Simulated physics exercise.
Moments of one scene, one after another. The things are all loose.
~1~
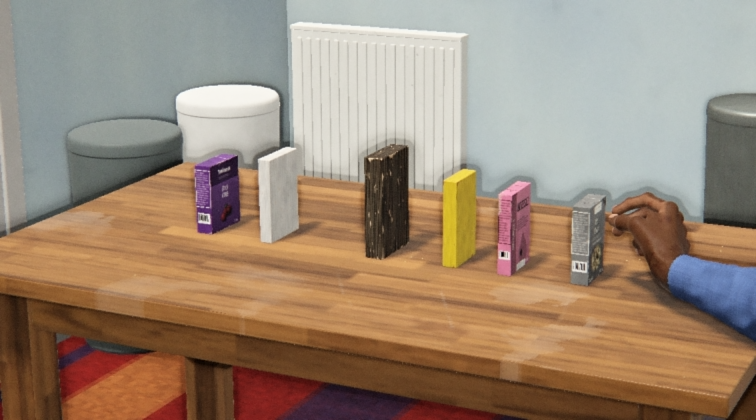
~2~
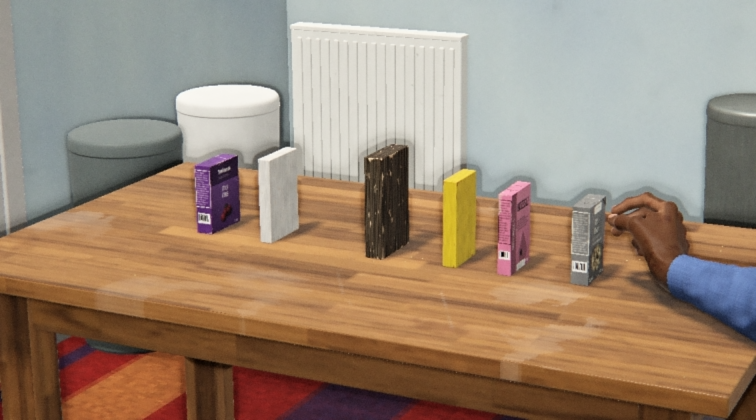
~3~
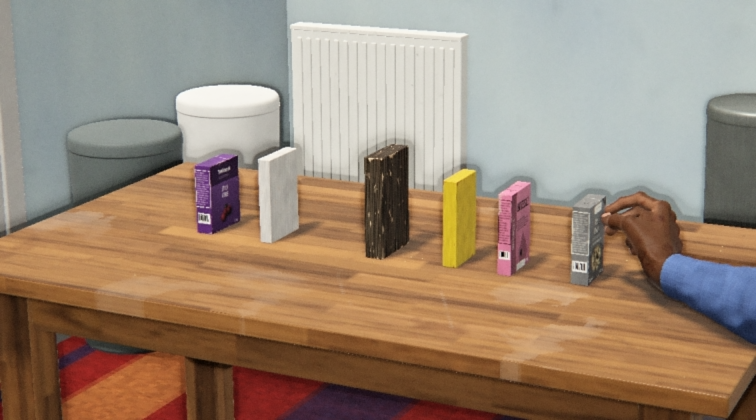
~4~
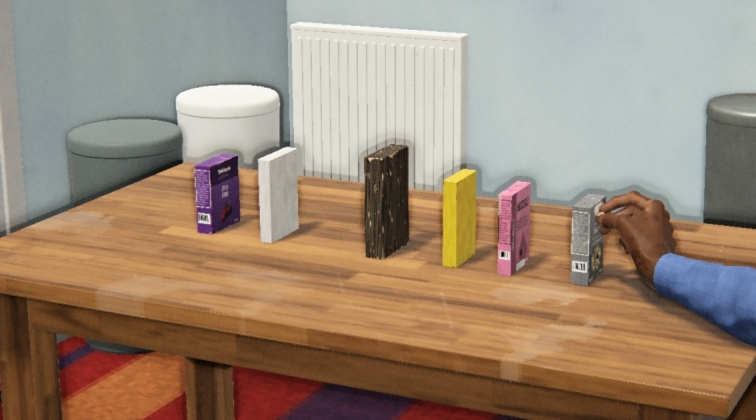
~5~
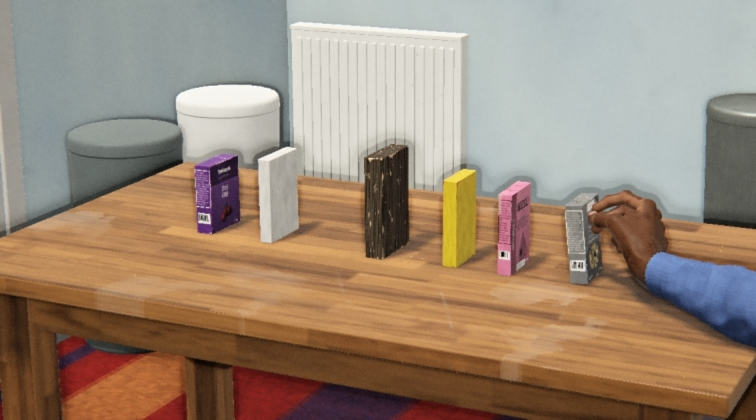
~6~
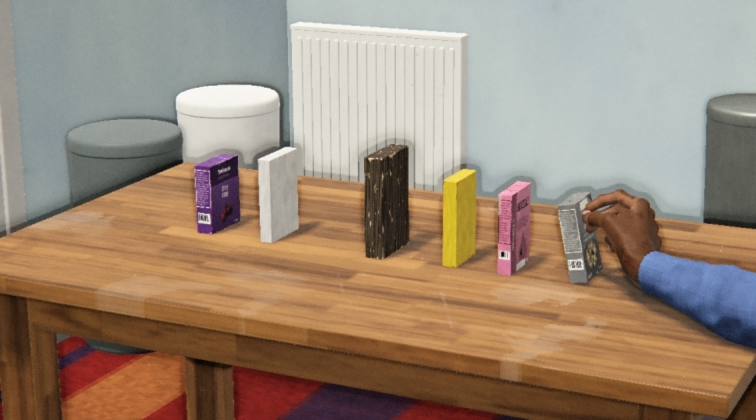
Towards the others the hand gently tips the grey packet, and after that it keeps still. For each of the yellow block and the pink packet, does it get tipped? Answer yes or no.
Yellow block - yes; pink packet - yes.
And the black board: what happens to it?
Result for the black board: Down.
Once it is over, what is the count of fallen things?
Total: 4.
Then, 0.60 s after the last picture, grey packet 78° over; pink packet tipped 57° from how it was near (478, 236); yellow block tipped 34° from how it was near (436, 219).
Then, 1.00 s after the last picture, grey packet 79° over; yellow block on its side near (413, 247); pink packet tipped 75° from how it was near (470, 245); black board on its side.
At rest, tipped over on the table, black board, yellow block and pink packet; white block in place. Seen from the same camera at the end, yellow block near (413, 247), pink packet near (469, 245).
